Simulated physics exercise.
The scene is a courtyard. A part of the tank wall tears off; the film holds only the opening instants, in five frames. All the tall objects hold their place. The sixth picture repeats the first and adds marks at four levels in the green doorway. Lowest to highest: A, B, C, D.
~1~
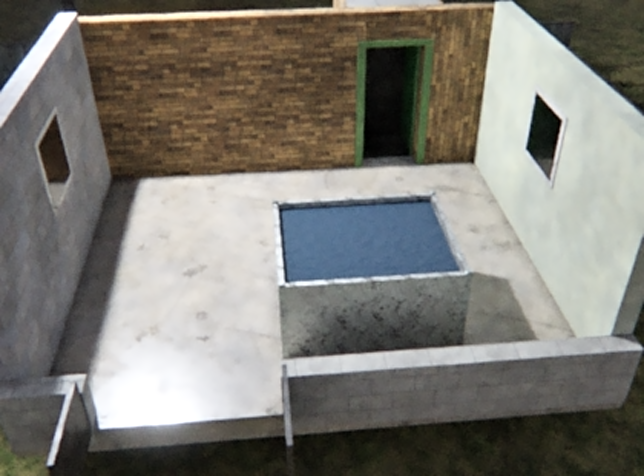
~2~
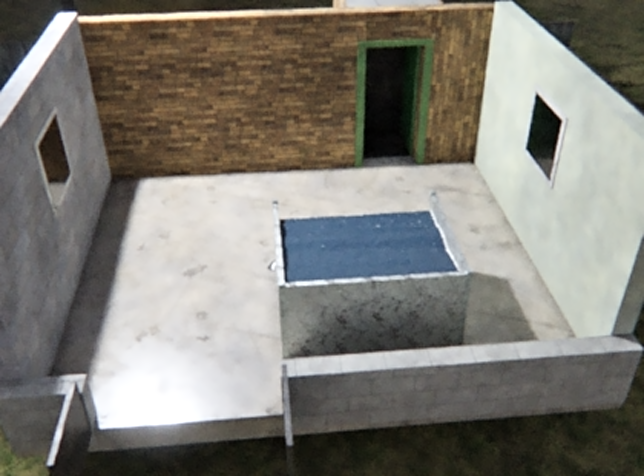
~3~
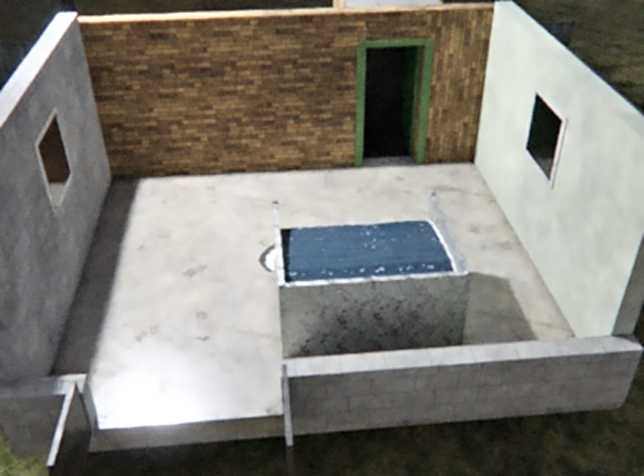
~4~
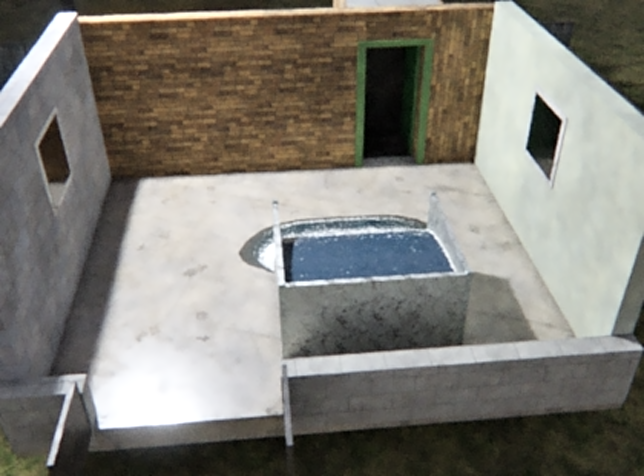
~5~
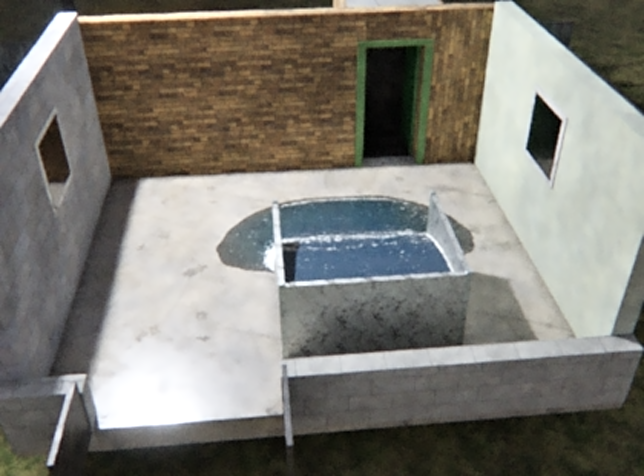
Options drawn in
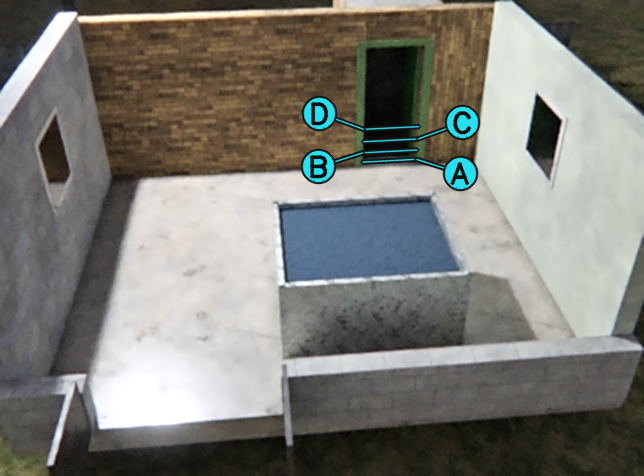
Water pouring from the back of a raised tank in a walled courtyard, spreading across the pale floor in a rounded pool.
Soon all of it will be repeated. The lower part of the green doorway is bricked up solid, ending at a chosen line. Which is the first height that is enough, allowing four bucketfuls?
The limit is C.
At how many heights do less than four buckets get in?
Two of the four.
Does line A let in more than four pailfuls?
Yes, that goes wrong.
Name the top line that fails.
B it is.
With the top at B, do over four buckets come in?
Yes, it does.
In cyan, A at (389, 160); B at (390, 151); C at (390, 140); D at (391, 127); from the bottom up A, B, C, D.
Choosing A, dozens of bucketfuls pour in.
Choosing B, about 14 bucketfuls get in.
Choosing C, a bucket or two gets in.
Choosing D, nothing gets over.
